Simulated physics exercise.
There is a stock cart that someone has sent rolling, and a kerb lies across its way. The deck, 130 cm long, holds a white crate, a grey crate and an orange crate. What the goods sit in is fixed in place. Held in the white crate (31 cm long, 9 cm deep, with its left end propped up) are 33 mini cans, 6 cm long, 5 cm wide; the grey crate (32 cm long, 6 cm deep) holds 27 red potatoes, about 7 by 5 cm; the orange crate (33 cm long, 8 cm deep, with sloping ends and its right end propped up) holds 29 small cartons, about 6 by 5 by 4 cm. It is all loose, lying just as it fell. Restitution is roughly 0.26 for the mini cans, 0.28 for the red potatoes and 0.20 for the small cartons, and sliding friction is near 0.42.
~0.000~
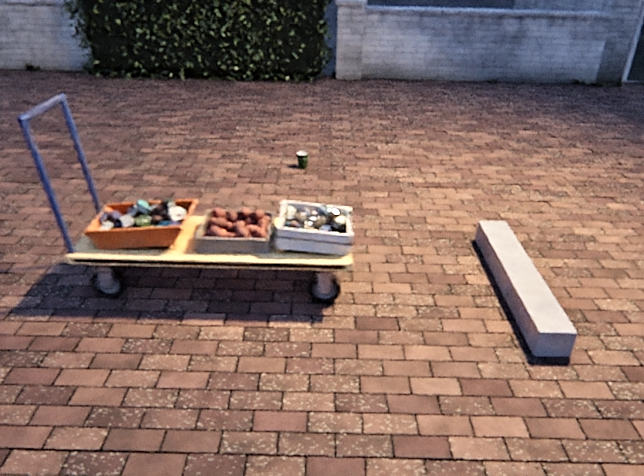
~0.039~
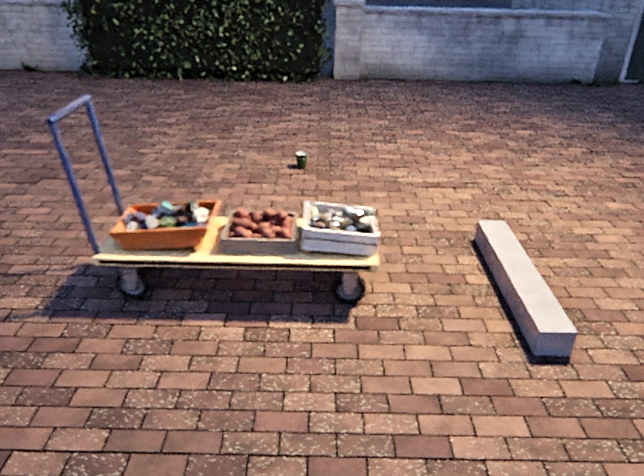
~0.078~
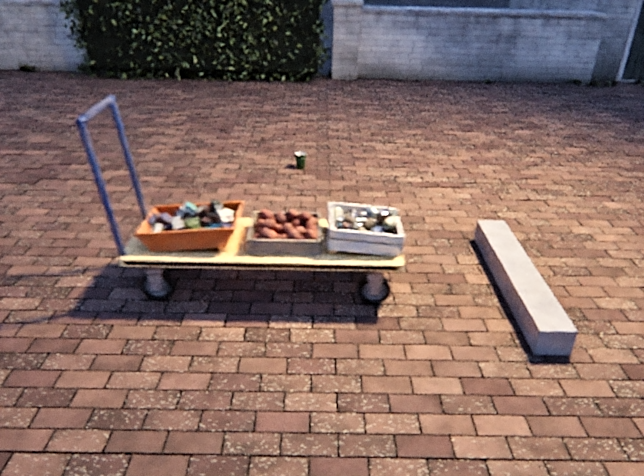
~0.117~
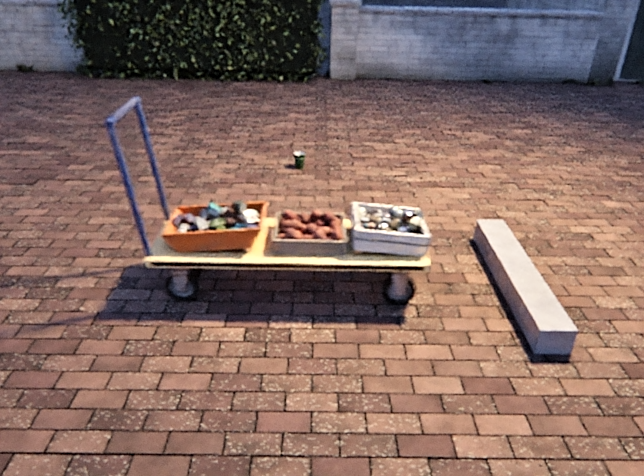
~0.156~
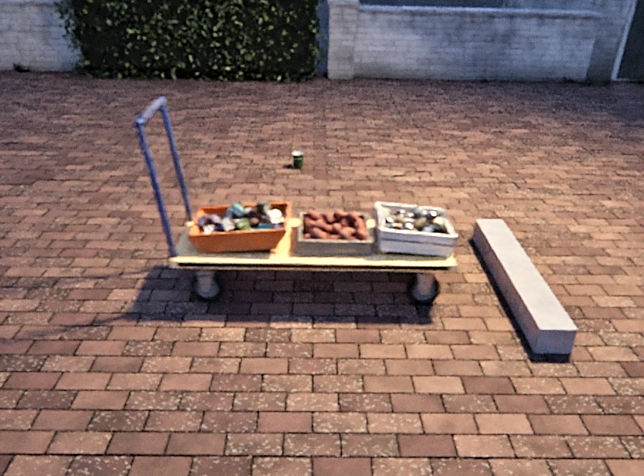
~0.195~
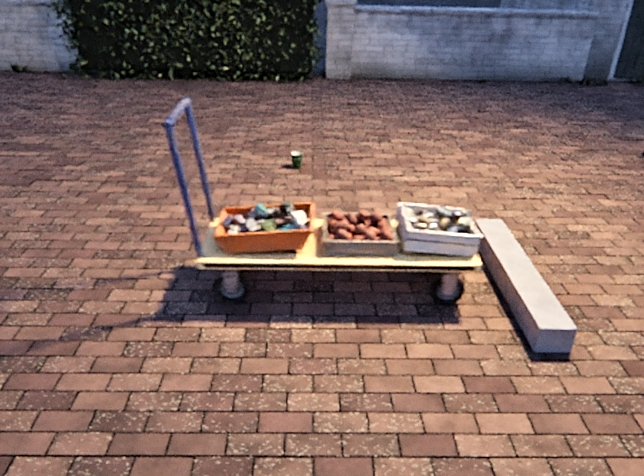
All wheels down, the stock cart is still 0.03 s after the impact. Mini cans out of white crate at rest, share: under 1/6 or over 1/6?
Over 1/6.
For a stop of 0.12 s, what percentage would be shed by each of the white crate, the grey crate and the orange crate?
Result - white crate: 20 percent, grey crate: 20 percent, orange crate: 10 percent.
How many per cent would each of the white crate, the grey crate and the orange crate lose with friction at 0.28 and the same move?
In that setup white crate sheds 20 percent, grey crate sheds 30 percent, and orange crate sheds 20 percent.
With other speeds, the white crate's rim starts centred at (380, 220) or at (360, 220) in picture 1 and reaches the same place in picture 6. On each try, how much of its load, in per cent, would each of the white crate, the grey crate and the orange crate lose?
Losses in order of the tries would be white crate 0 and 10 %, grey crate 0 and 10 %, orange crate 0 and 10 %.
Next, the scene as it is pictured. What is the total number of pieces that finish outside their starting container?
Some 25 altogether.
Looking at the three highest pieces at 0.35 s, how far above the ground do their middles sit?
I'd say near 44 cm.
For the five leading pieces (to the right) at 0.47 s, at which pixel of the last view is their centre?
Around pixel (549, 215).
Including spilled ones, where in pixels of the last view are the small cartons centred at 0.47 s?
Roughly (337, 227).
After 0.25 s, impact.
After 0.35 s, white crate 32 in, 1 out, grey crate 26 in, 1 out and orange crate 29 in, 0 out.
After 0.47 s, white crate 26 in, 7 out, grey crate 22 in, 5 out and orange crate 25 in, 4 out.
After 0.70 s, white crate 23 in, 10 out, grey crate 20 in, 7 out and orange crate 23 in, 6 out.
Outcome (at 1.21 s), white crate 23 in, 10 out, grey crate 20 in, 7 out and orange crate 23 in, 6 out. Asked share, 10 of 33, 30 per cent.
